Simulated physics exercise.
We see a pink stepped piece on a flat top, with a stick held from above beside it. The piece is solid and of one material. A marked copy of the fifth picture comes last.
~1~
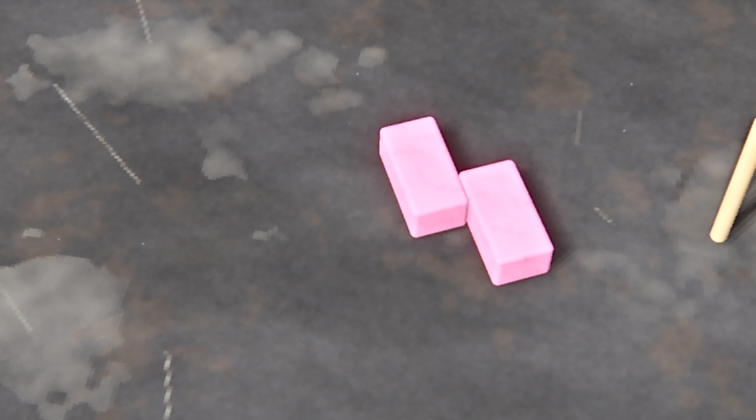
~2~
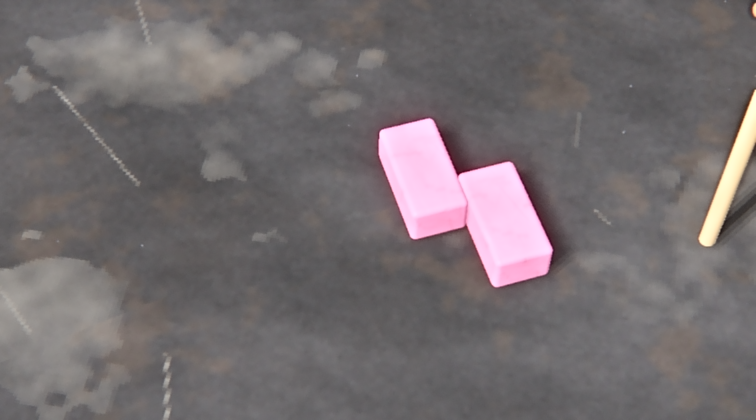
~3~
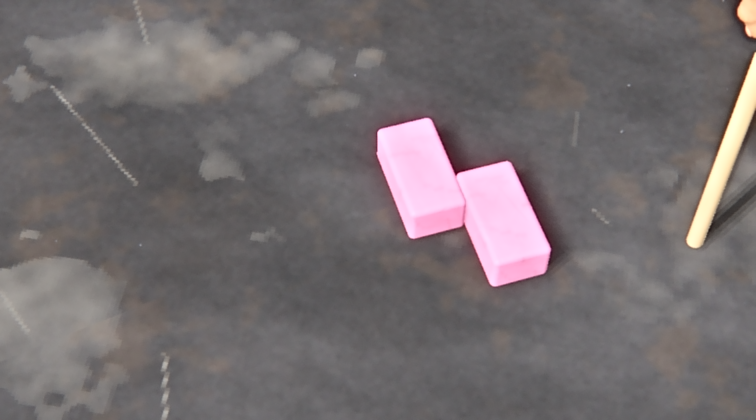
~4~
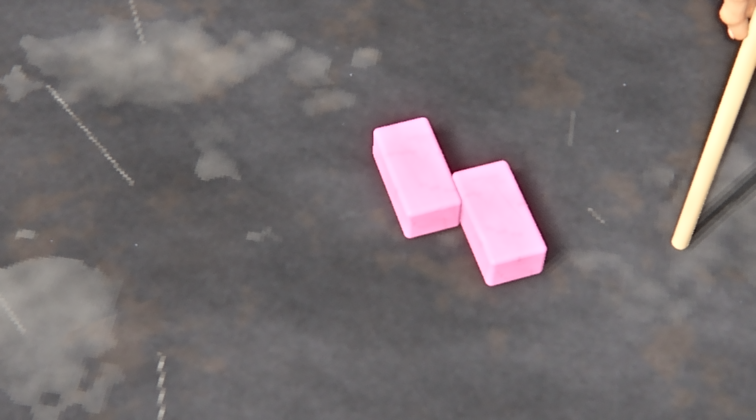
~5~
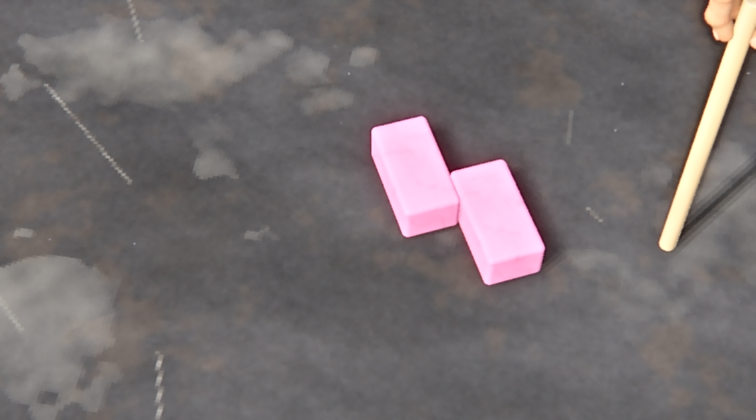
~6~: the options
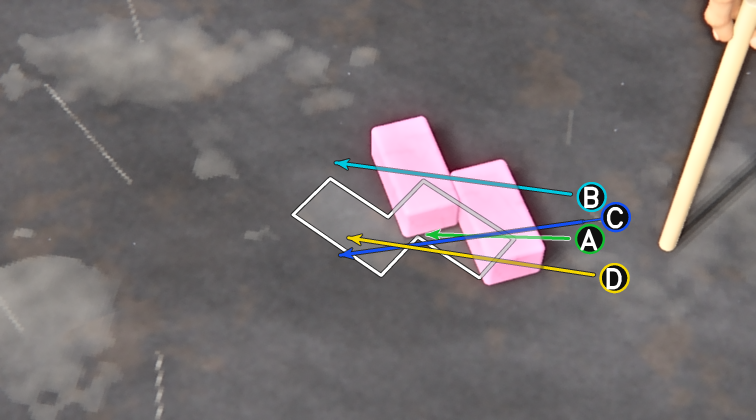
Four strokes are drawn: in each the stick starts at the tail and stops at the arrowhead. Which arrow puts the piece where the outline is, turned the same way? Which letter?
Push along B.
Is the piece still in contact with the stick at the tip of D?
At the end, yes.
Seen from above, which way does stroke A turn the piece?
Clockwise.
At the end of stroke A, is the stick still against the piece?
Yes.
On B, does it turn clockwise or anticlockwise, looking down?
On that stroke, anticlockwise.
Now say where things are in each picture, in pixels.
Pink stepped piece (423, 163), in the first frame.
Pink stepped piece (423, 165), in the second frame.
Pink stepped piece (421, 165), in the third frame.
Pink stepped piece (417, 164), in the fourth frame.
Pink stepped piece (415, 163), in the fifth frame.
On the marked copy, A from (569, 238) to (427, 235); B from (571, 194) to (336, 163); C from (583, 222) to (340, 255); D from (594, 275) to (349, 238).
Taking B. A third of the way, foot of the stick (485, 184), piece (391, 172).
Two thirds of the way, foot of the stick (400, 173), piece (350, 200).
When it is over, foot of the stick (336, 164), piece (350, 200); it fills the outline.
As for the rest, A leaves the piece out of the outline, at (357, 135); C leaves the piece out of the outline, at (346, 131); D leaves the piece out of the outline, at (367, 119).
